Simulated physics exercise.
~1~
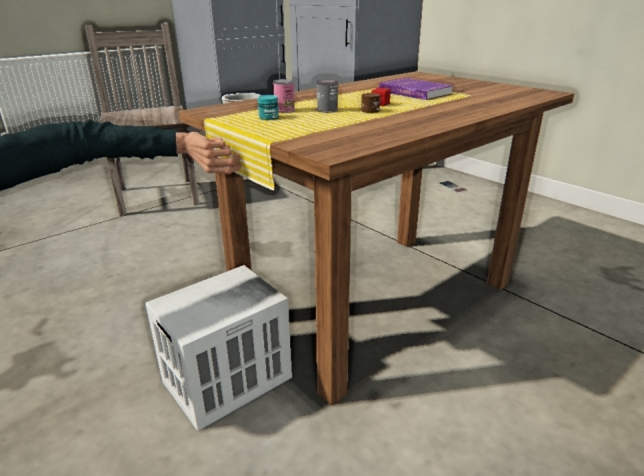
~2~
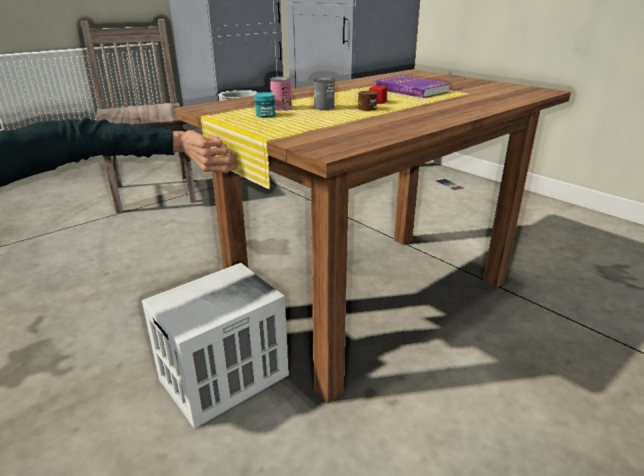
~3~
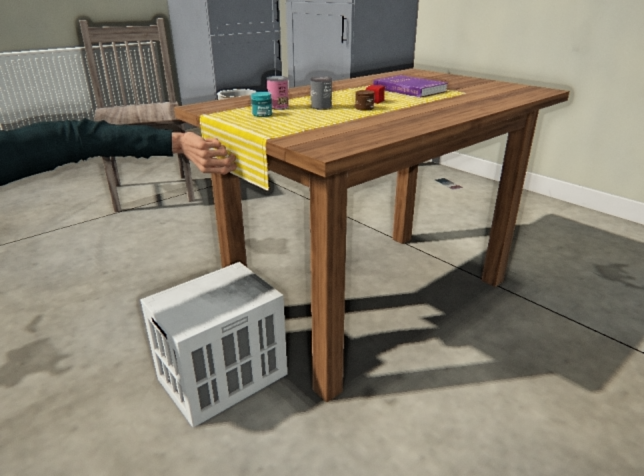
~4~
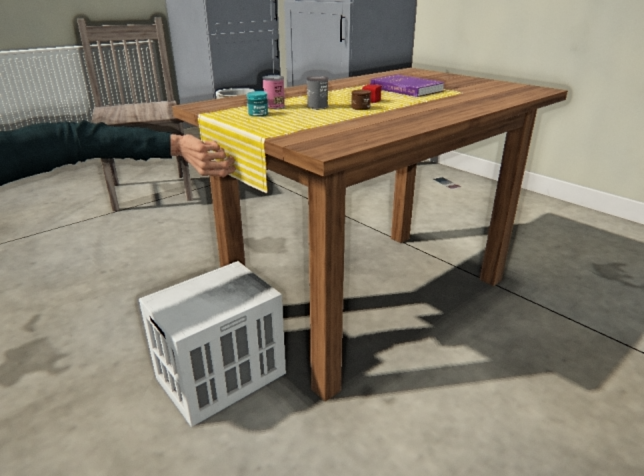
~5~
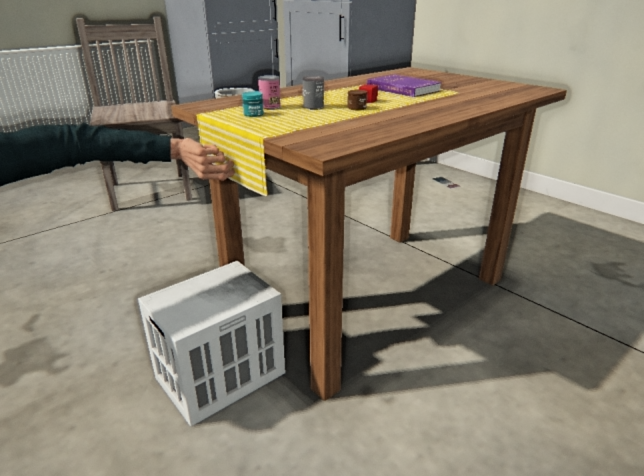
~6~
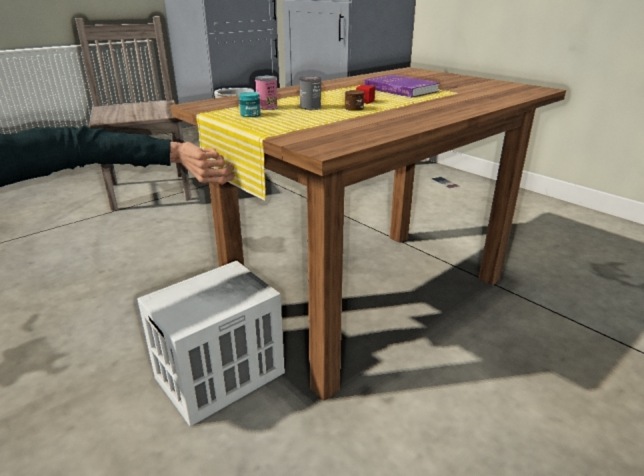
Hand at left slowly pulling a yellow striped cloth over a wooden table's edge, cans, pots and purple book shifting left with it.
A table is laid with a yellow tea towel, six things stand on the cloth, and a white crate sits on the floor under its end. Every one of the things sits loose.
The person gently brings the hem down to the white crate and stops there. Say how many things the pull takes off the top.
By the end, three will have gone over.
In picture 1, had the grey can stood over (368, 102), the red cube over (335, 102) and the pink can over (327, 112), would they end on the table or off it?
The grey can? It stays where it is. The red cube stays where it is, and the pink can tips off.
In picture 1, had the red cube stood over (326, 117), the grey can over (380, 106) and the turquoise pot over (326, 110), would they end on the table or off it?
Looks like the red cube ends up down, the grey can hangs in there, and the turquoise pot ends up down.
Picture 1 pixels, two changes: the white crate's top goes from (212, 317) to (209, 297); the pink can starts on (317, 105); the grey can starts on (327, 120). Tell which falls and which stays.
The pink can does not fall; the grey can comes down.
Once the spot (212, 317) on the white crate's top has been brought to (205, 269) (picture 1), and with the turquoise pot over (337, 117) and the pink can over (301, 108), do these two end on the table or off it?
Looks like the turquoise pot hangs in there, and the pink can hangs in there.
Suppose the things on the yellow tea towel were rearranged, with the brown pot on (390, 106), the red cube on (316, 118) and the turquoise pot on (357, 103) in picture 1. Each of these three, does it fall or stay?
In the end the brown pot is still up there, the red cube is no longer up there and the turquoise pot is still up there.
A little later, hem near (234, 221); all still up.
Next, hem near (237, 263); turquoise pot and pink can gone.
Later still, hem on the crate; turquoise pot, pink can and grey can gone.
When it is over, hem on the crate; turquoise pot, pink can and grey can gone. The table loses three.
